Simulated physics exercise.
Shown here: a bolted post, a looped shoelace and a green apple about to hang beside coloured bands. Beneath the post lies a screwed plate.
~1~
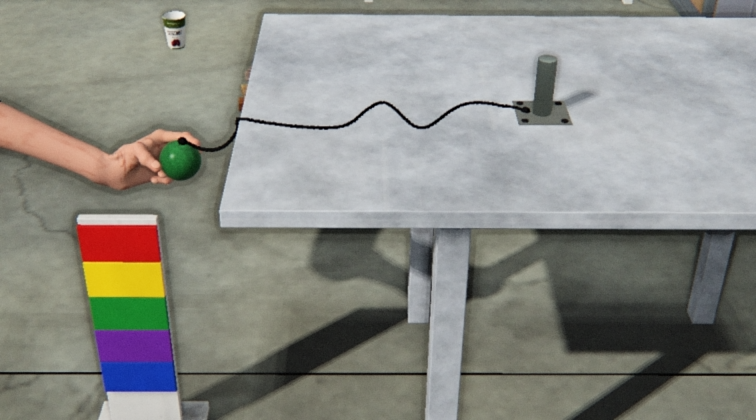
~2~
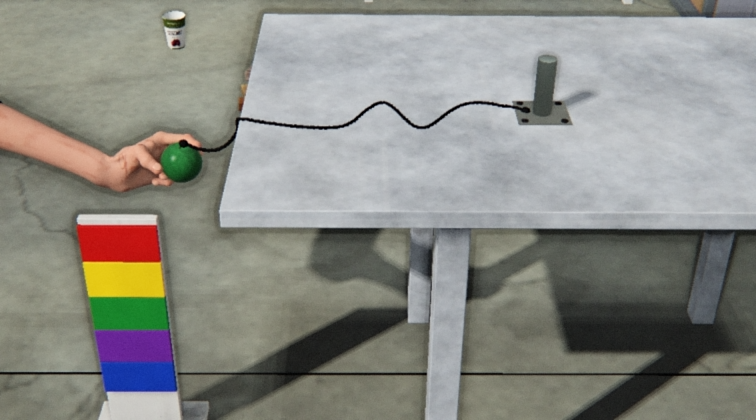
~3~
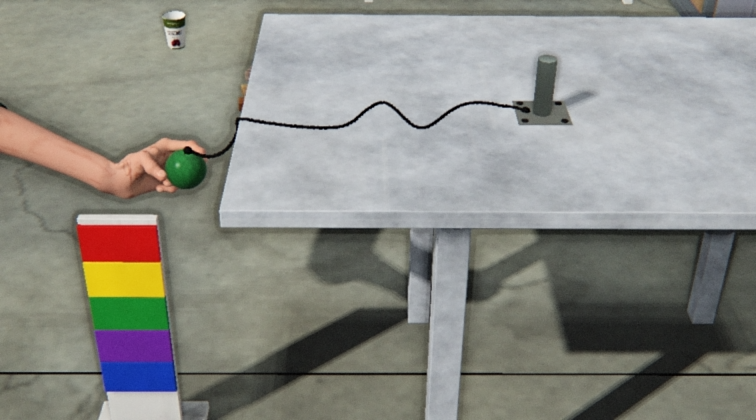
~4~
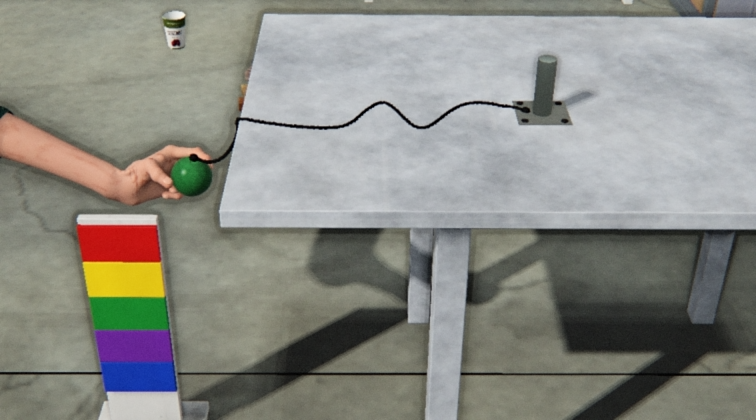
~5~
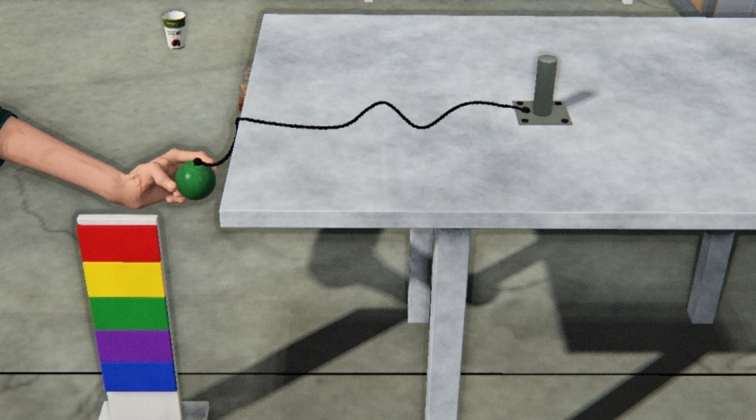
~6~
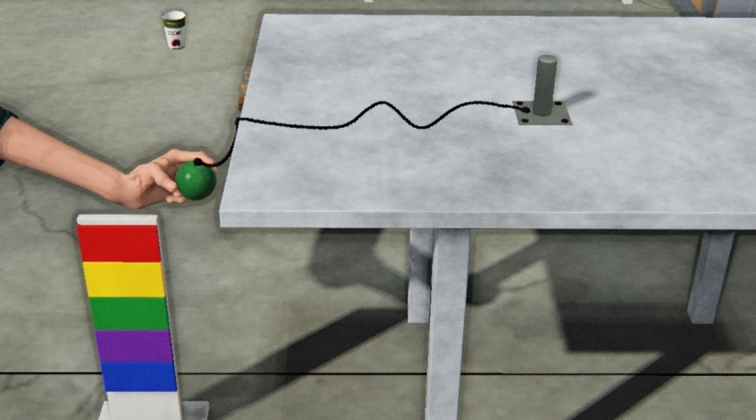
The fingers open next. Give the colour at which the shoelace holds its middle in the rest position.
The shoelace holds it at yellow.
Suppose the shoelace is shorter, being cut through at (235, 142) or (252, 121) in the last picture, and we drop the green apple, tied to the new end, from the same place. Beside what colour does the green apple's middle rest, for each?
Per try - 1: Red; 2: Above them all.
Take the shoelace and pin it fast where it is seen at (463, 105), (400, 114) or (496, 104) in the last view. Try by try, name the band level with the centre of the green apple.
Going through them one at a time, the answers are yellow; red; yellow.
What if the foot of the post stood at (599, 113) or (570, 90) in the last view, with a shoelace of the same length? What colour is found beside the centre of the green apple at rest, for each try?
Result 1: Red. Result 2: Red.
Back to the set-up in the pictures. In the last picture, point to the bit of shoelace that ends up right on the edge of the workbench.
Location: About (329, 128).
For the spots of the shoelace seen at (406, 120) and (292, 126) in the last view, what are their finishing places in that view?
Point one to (367, 114), point two to (241, 154).
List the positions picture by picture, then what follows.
The first picture shows green apple (180, 160); red (119, 245); yellow (124, 281); green (129, 315); purple (134, 347); blue (139, 378).
The second picture shows green apple (181, 162); shoelace through (488, 103) (433, 124) (384, 103) (329, 128) (248, 120).
The third picture shows green apple (186, 169).
The fourth picture shows green apple (191, 176); shoelace through (488, 103) (433, 124) (384, 103) (329, 128) (248, 120).
The fifth picture shows green apple (196, 180).
The sixth picture shows green apple (196, 180); shoelace through (488, 103) (433, 124) (384, 103) (329, 128) (248, 120).
Soon after, apple near (243, 265); level with yellow.
After that, apple near (254, 277); level with yellow.
In the end, apple near (248, 280); level with yellow. Its centre hangs level with the yellow band.
